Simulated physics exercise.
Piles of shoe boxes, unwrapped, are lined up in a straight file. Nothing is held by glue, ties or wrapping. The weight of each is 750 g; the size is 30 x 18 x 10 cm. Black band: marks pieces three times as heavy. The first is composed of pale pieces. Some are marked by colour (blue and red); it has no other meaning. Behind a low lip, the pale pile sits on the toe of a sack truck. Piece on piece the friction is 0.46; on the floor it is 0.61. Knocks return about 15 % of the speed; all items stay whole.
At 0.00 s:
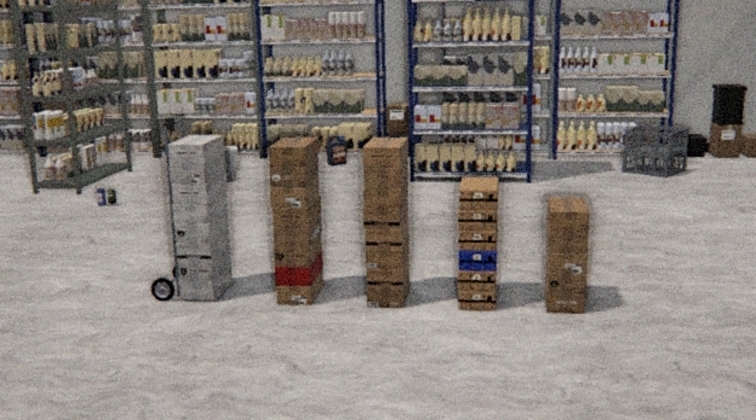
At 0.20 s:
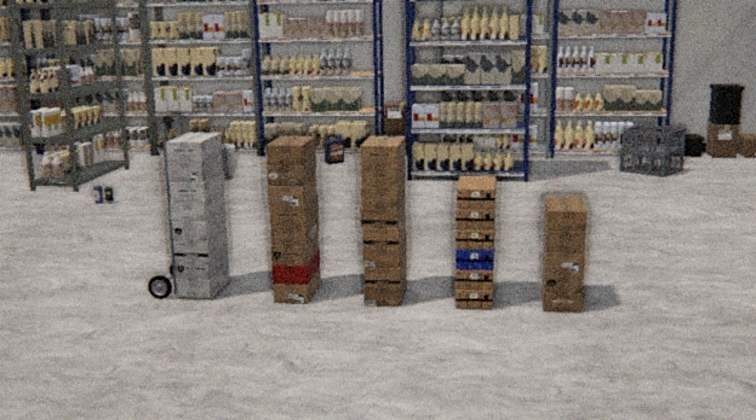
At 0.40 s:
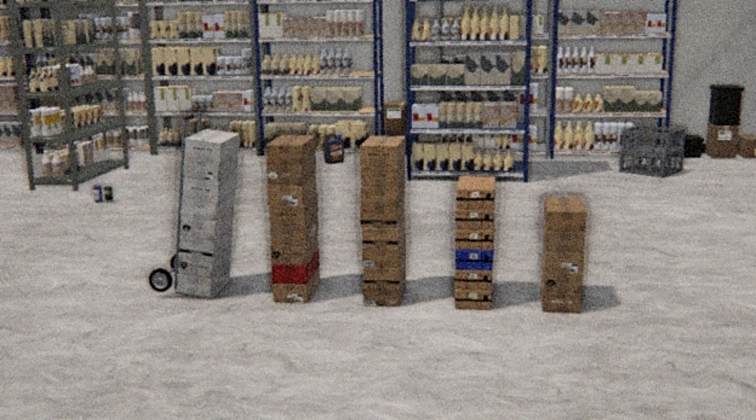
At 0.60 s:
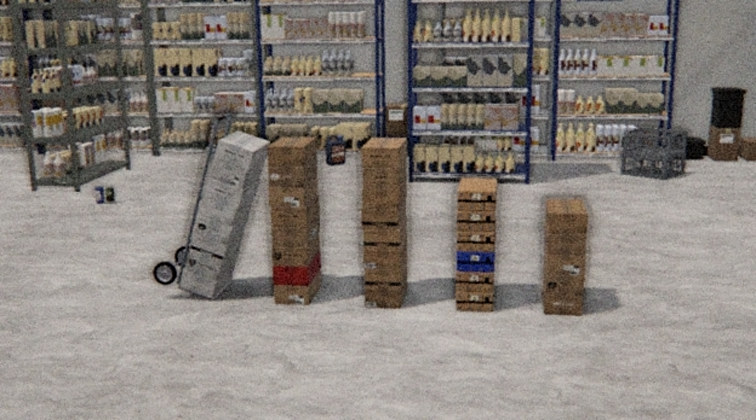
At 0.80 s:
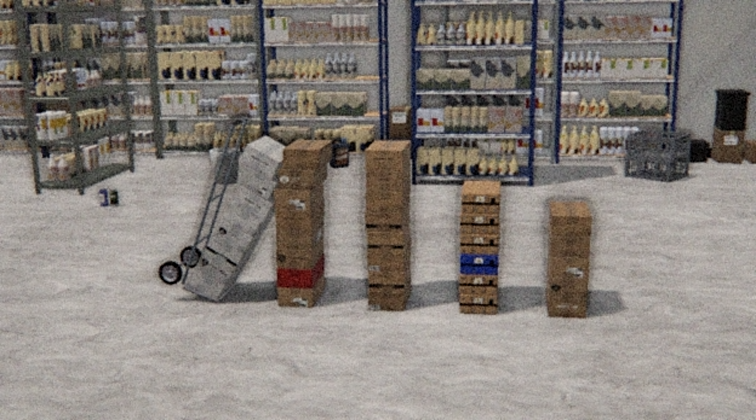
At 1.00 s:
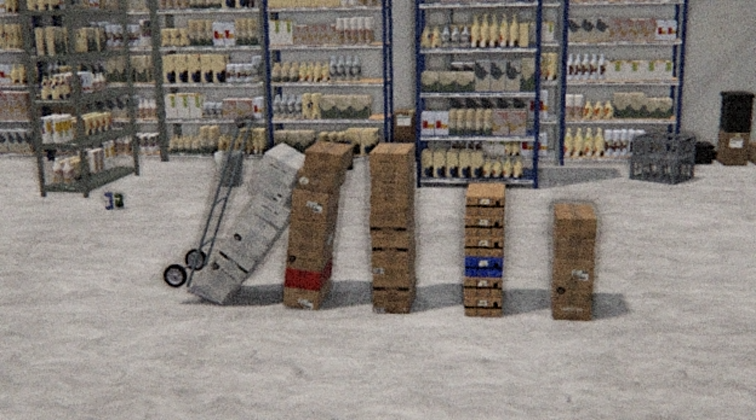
A hand truck holding a pale stack of boxes tilted forward to the right, and the pale boxes leaned onto the neighboring brown stack, which began tilting slightly too, while three other stacks stood upright.
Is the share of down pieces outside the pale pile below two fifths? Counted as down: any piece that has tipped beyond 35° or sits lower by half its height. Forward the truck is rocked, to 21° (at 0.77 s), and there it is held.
No, it goes over two fifths.
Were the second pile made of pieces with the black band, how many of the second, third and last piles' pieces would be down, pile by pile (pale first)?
You'd get second 0, third 0 and last 0.
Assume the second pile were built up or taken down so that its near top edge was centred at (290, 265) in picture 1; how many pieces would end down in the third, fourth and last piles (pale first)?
Counts down - third: 0; fourth: 0; last: 0.
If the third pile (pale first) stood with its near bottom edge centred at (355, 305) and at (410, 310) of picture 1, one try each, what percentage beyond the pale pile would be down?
First 100, then 30 per cent.
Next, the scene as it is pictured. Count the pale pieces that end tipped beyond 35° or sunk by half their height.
8 pieces.
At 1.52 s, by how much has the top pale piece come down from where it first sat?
26 cm lower.
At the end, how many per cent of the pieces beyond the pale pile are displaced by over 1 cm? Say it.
That comes to 100 in a hundred.
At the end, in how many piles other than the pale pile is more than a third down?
Count: 4.
Around 1.52 s, 8 of the pale pile down; 5 of the 27 other boxes down; red box tipped 35°.
Around 2.52 s, 8 of the pale pile down; 22 of the 27 other boxes down; red box tipped 42°, 52 mm lower; blue box tipped 40°, 33 mm lower.
Finally (3.8 s), 8 of the pale pile down; 26 of the 27 other boxes down; blue box tipped 43°, 9 cm lower; red box tipped 41°, 53 mm lower. That is 96 per cent. Seen by the last camera, middles, blue box near (543, 279), red box near (346, 283).
